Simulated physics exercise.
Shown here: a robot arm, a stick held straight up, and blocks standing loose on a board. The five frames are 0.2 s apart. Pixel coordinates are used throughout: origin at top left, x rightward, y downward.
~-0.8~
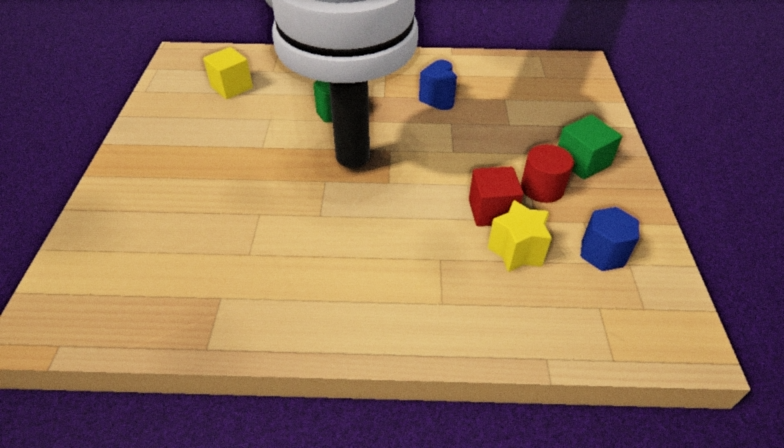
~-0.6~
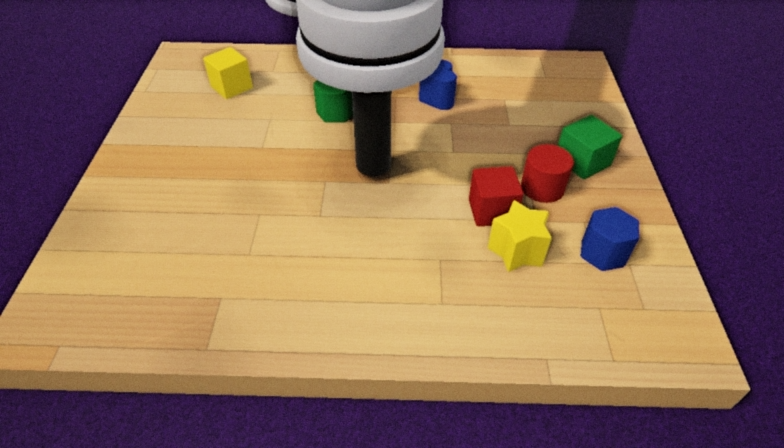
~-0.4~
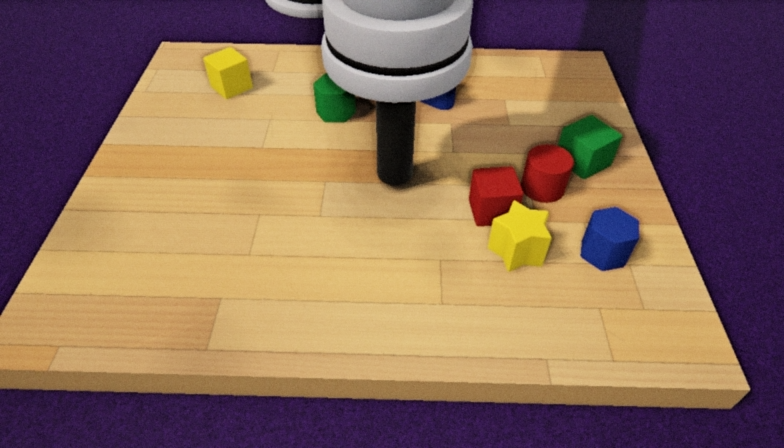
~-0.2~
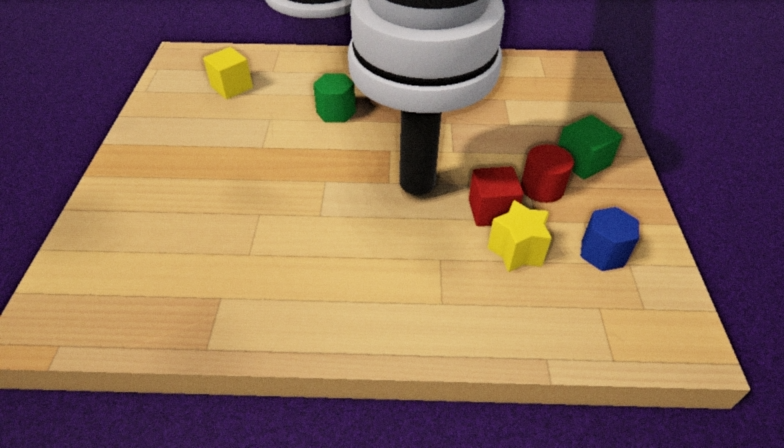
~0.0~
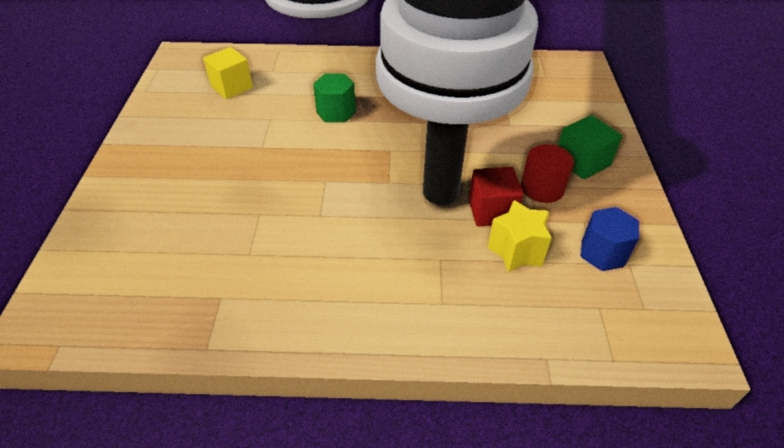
A robot arm moving an upright black stick right and slightly nearer across a wooden board, the coloured blocks staying still.
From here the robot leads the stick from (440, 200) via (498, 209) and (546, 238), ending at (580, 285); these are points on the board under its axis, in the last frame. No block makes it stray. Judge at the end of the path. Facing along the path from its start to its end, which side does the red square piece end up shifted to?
Facing from start to end, it will go to the left.
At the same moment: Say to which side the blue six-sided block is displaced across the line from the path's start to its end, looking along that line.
It moves left.
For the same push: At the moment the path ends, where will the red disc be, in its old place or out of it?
That block will keep its spot.
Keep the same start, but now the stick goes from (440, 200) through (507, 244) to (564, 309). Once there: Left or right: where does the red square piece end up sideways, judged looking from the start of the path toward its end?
Leftward.
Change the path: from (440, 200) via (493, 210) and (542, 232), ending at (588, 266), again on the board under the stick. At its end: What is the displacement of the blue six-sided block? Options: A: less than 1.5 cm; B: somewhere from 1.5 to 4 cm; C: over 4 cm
Answer: C.
What follows on the original path. One third of the way, stick (500, 202); red square piece (546, 191), turned 30° clockwise.
Two thirds of the way, stick (549, 231); red square piece (600, 213), turned 20° clockwise; yellow star (527, 227), turned 25° clockwise; blue six-sided block (649, 235).
At the end, stick (583, 278); red square piece (615, 222); yellow star (527, 233), turned 55° clockwise; red disc unmoved; blue six-sided block (671, 238).
